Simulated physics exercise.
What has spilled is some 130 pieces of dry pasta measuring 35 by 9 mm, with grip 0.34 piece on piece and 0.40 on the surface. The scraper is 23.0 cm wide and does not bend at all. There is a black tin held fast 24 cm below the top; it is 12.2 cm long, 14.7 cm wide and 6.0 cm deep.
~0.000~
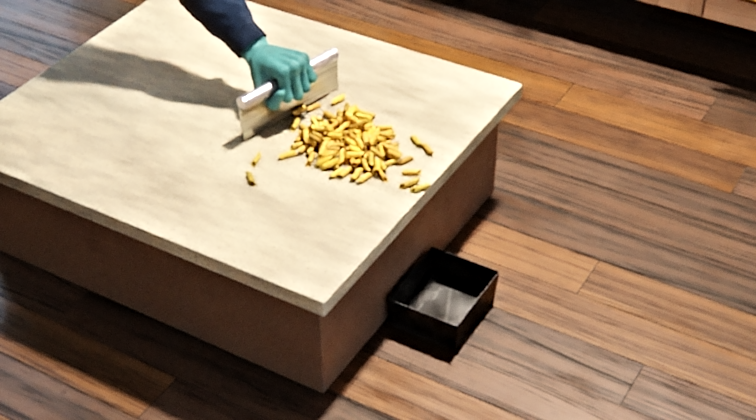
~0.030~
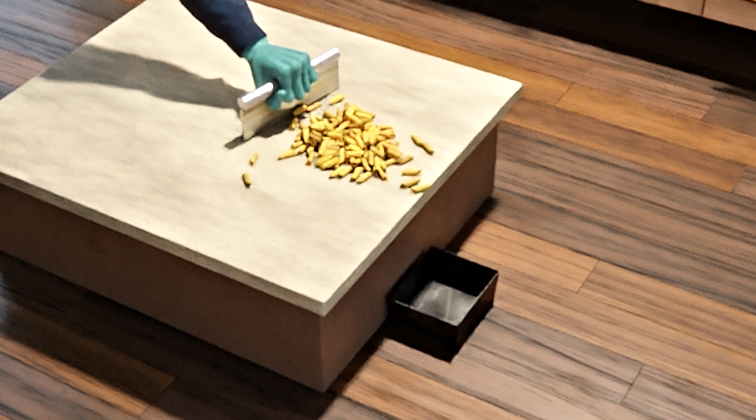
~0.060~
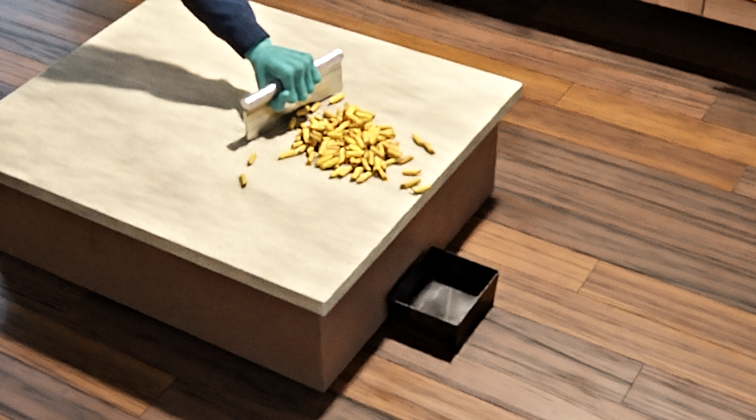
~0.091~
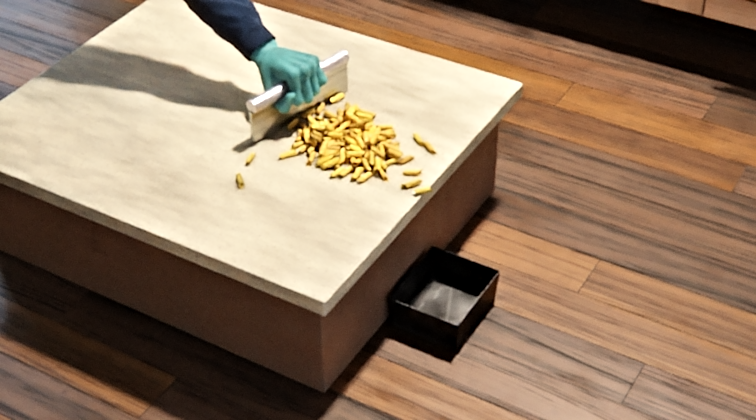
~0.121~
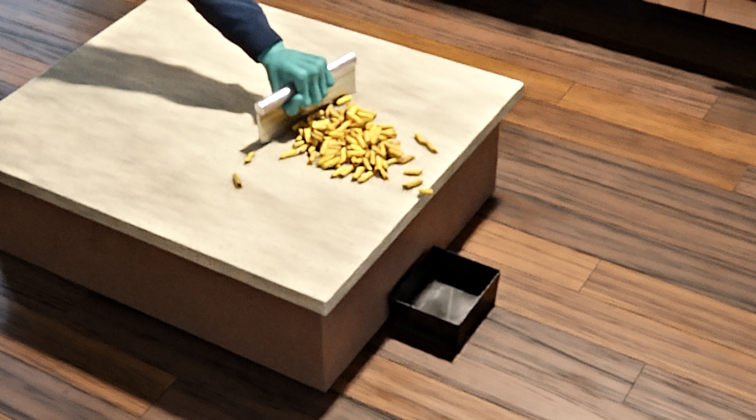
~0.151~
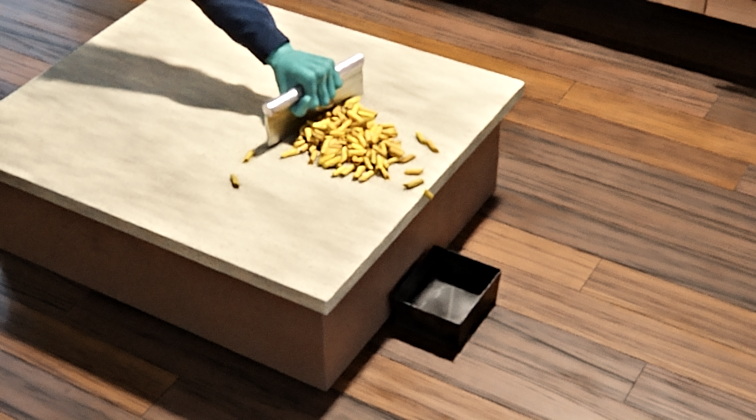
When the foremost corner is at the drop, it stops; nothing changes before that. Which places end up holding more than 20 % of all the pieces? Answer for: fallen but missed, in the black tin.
Fallen but missed: Yes; black tin: Yes.
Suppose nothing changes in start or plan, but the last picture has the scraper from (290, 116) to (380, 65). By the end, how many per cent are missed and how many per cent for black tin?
Missed 35 percent; black tin 10 percent.
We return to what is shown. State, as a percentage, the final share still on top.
Around 20 in a hundred.
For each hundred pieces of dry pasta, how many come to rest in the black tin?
Some 50 per cent.
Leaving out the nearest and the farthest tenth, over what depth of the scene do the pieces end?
That comes to about 22 cm.
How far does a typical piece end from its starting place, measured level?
Estimate: Close to 24 cm.
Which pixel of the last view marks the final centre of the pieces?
Centre at rest: Roughly (455, 304).
After 0.41 s, scraper 17 cm from its start, spill 19 cm wide; still on top 100 %.
After 0.67 s, scraper 28 cm from its start, spill 22 cm wide; black tin 5 %, off the edge, not caught 35 %, still on top 60 %.
After 0.89 s, scraper 28 cm from its start, spill 25 cm wide; black tin 40 %, off the edge, not caught 40 %, still on top 20 %.
At rest (3.1 s), black tin 50 %, fallen but missed 30 %, still on top 20 %.
